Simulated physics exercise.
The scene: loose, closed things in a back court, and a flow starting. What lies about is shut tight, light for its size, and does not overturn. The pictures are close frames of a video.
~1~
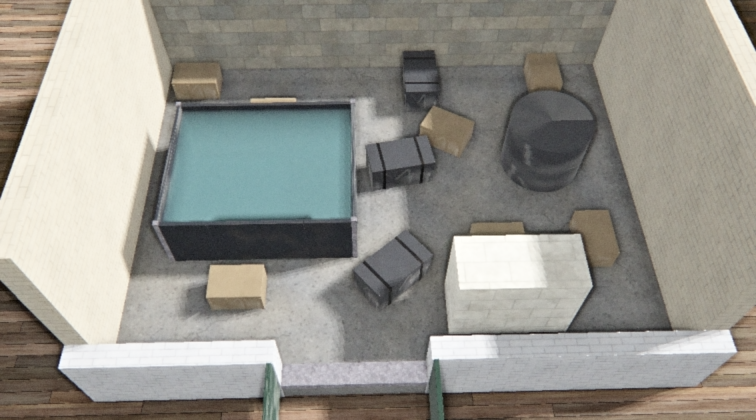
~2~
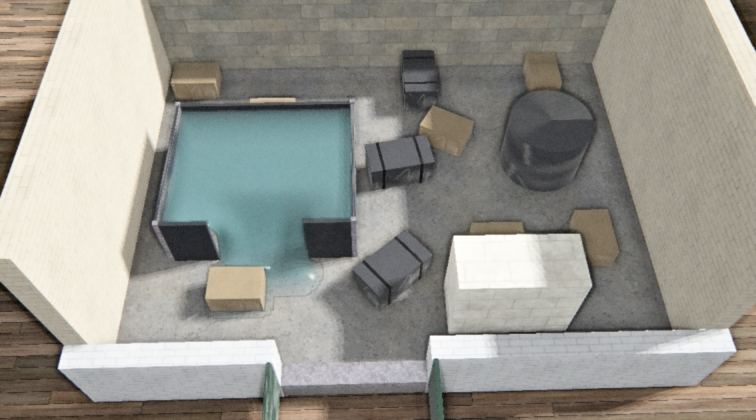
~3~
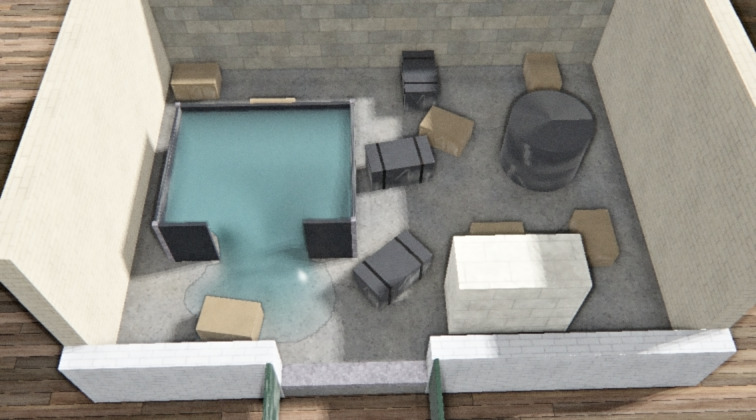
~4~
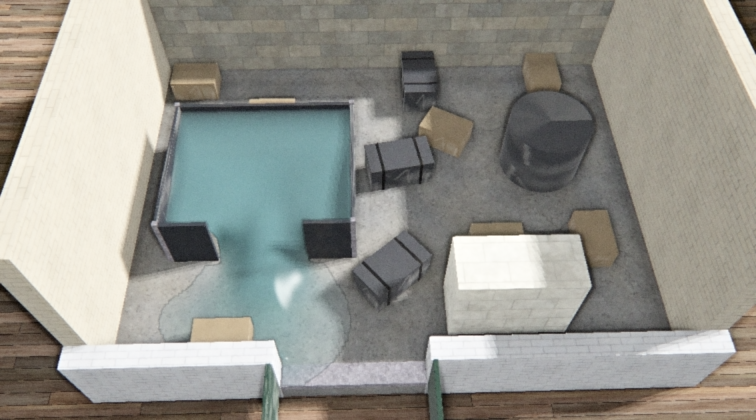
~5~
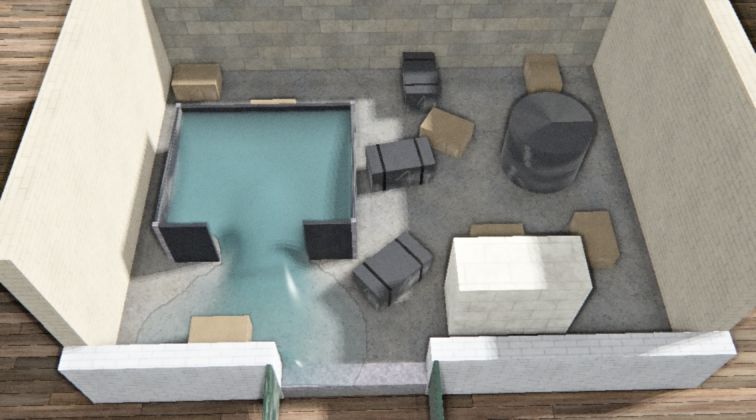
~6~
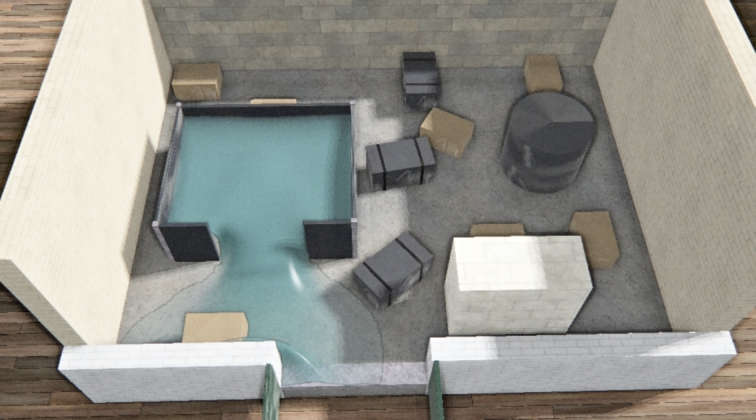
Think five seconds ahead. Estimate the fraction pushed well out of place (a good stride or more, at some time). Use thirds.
It is less than a third.
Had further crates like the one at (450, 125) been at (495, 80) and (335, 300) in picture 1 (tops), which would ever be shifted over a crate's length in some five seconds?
In turn: Short of that, pushed that far.
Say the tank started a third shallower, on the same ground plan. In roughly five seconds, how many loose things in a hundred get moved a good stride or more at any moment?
I make it 20 per cent.
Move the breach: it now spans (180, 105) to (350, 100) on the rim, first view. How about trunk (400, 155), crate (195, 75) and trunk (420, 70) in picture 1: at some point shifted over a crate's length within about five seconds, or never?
In that order: Short of that, swept aside, moved that far.
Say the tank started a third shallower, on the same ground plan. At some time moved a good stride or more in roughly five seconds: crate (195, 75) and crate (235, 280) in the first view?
In that order: That far or more, swept aside.
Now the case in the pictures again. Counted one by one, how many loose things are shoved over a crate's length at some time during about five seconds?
I count 2.
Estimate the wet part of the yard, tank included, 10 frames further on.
Close to 35 %.
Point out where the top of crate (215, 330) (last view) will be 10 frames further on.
Near (159, 256).
A moment on, 1 of 10 are well off their spots; 1 afloat.
Next, 1 of 10 are well off their spots; 1 afloat.
Later, 1 of 10 are well off their spots; 1 afloat.
In the end, 2 of 10 are well off their spots, and 2 have been at some point; 3 afloat.
